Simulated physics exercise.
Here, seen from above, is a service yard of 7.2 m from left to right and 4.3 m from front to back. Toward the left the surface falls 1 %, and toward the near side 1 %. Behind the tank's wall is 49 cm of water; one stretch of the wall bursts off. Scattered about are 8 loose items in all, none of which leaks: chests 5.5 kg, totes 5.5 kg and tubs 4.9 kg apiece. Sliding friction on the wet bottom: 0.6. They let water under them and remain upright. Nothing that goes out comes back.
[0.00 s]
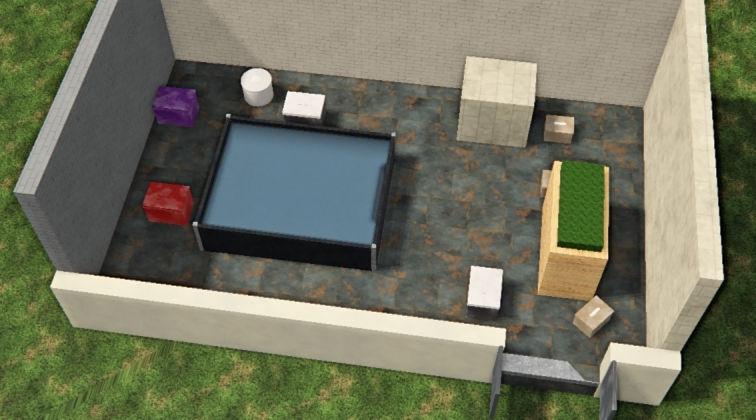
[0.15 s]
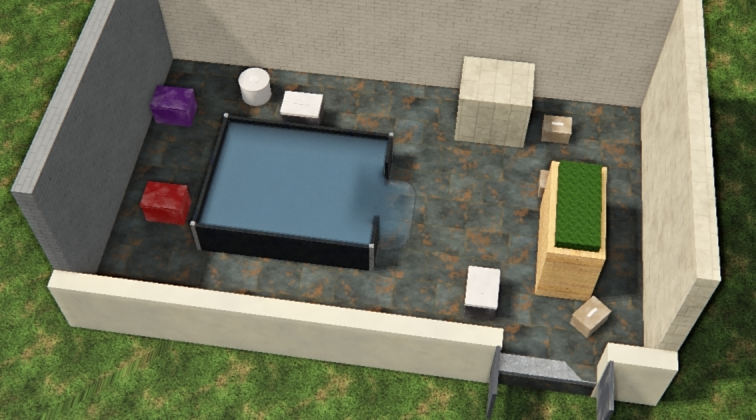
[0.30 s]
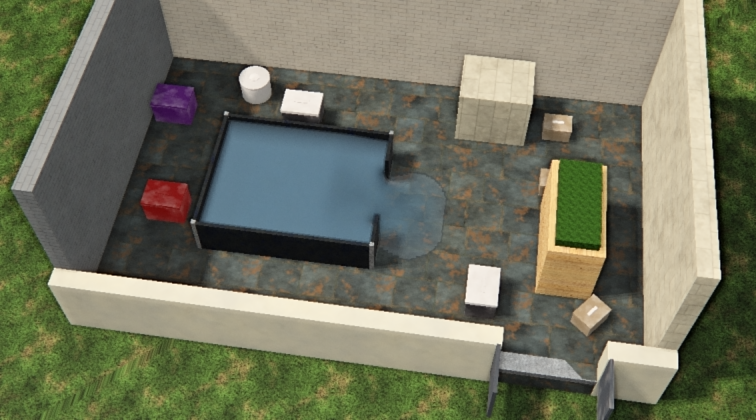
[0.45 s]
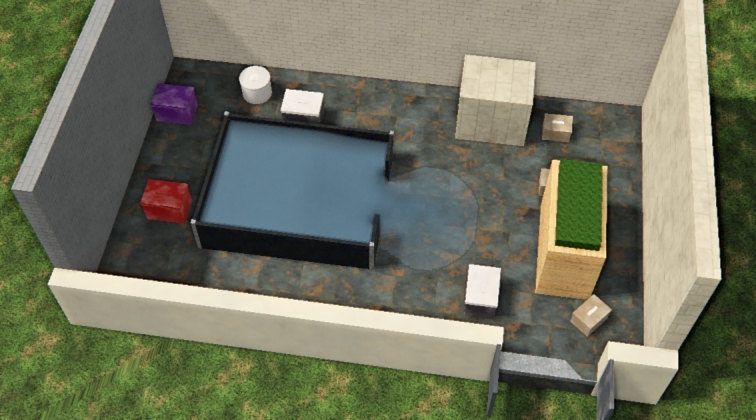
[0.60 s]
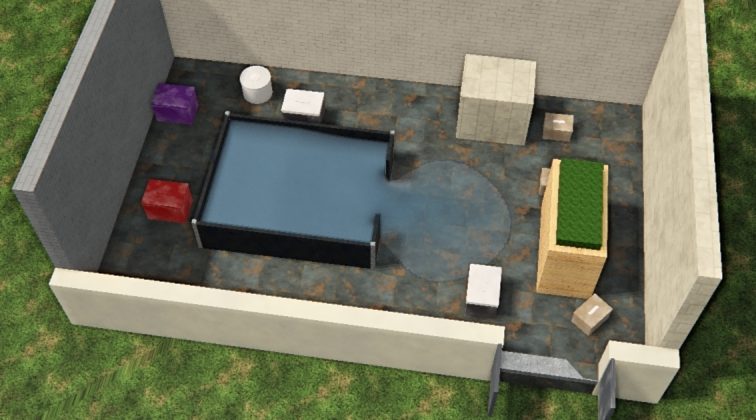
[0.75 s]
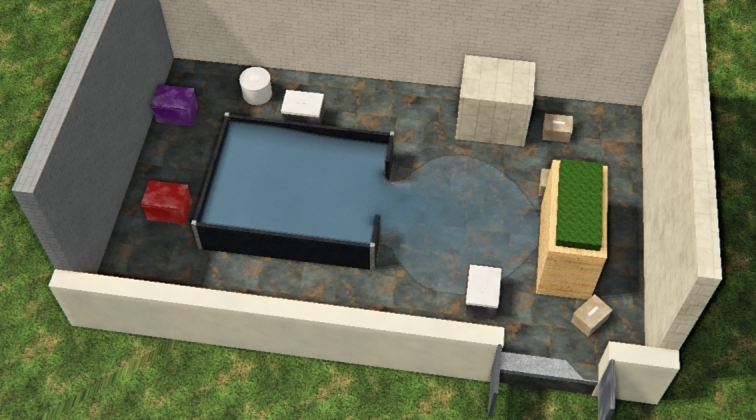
Water pours through a gap in the tank's right wall and spreads across the floor.
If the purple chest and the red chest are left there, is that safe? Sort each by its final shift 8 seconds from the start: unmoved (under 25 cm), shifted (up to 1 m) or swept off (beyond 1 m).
Purple chest: Unmoved; red chest: Unmoved.
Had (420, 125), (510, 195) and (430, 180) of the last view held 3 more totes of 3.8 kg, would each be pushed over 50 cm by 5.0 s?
Order as asked - not as far, farther, farther.
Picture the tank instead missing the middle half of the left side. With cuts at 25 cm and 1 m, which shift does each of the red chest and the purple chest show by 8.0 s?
Log: Red chest large displacement; purple chest large displacement.
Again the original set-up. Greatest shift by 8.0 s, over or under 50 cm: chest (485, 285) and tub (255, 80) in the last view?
In sequence - crossed the line; stayed below the line.
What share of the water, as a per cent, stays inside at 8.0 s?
78 %.
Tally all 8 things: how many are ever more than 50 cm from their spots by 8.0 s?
2.
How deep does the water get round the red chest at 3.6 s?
Roughly 0 cm deep.
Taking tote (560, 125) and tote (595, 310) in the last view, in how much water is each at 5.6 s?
Roughly 9 and 3 cm.
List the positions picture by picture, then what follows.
In the first frame, the purple chest at (174, 98) rests on the ground; the red chest at (166, 196) rests on the ground; water covers 4.1 m2; 0 of 8 have shifted.
In the second frame, the purple chest at (172, 97) rests on the ground; the red chest at (164, 195), on the bottom; water covers 4.6 m2; 0 of 8 have shifted.
In the third frame, the purple chest at (172, 95) rests on the ground; the red chest at (164, 193), on the bottom; 5.1 m2 under water; 0 of 8 have shifted.
In the fourth frame, the purple chest at (173, 95), on the bottom; the red chest at (164, 193), on the bottom; 5.9 m2 under water; 0 of 8 have shifted.
In the fifth frame, the purple chest at (173, 95), on the bottom; the red chest at (165, 193) rests on the ground; 6.7 m2 under water; 0 of 8 have shifted.
In the sixth frame, the purple chest at (173, 97) rests on the ground; the red chest at (165, 194) rests on the ground; water covers 7.6 m2; 0 of 8 have shifted.
After 1.6 s the purple chest is near (173, 97), 0.0 m from its start, aground; the red chest is near (165, 194), 0.0 m from its start, aground; 0 of 8 are out; 0 afloat.
After 3.6 s the purple chest is near (173, 97), 0.0 m from its start, aground; the red chest is near (165, 194), 0.0 m from its start, aground; 1 of 8 are out; 2 afloat.
After 5.6 s the purple chest is near (173, 97), 0.0 m from its start, aground; the red chest is near (165, 194), 0.0 m from its start, aground; 1 of 8 are out; 2 afloat.
After 8.0 s the purple chest is near (173, 97), 0.0 m from its start, aground; the red chest is near (165, 194), 0.0 m from its start, aground; 2 of 8 are out; 2 afloat.
